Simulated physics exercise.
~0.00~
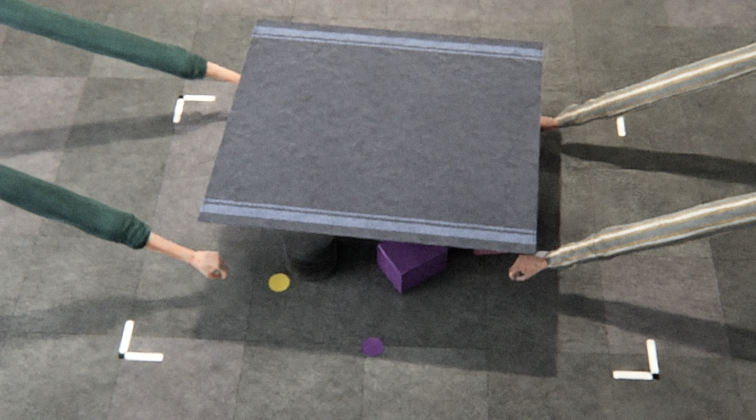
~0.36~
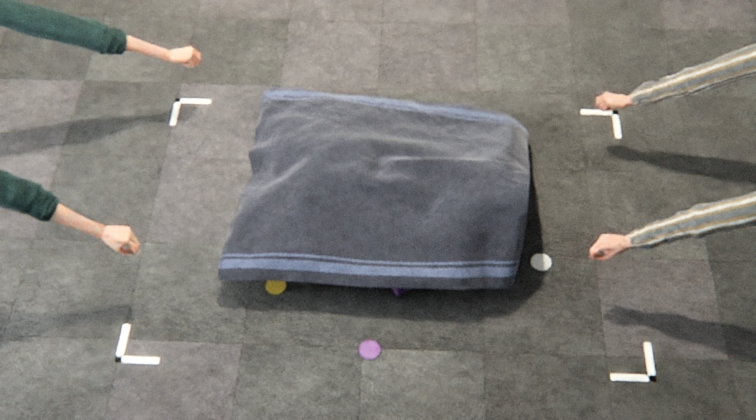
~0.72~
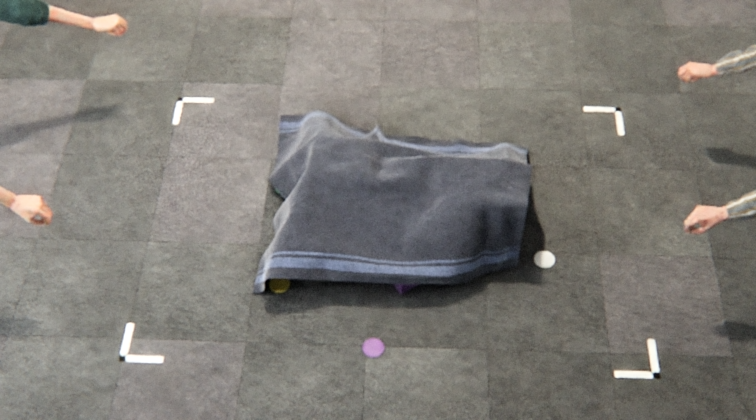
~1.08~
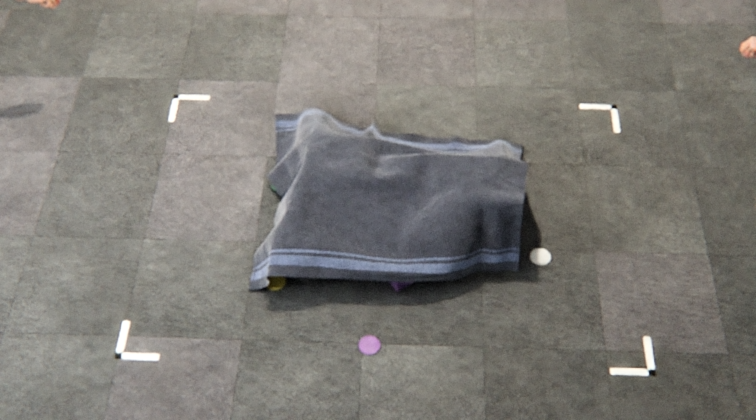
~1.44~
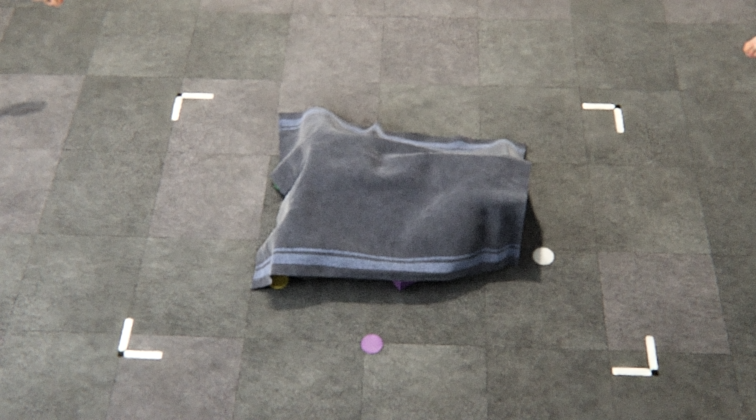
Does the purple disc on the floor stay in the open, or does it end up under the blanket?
The purple disc stays in the open, lying on the floor just in front of the settled blanket.
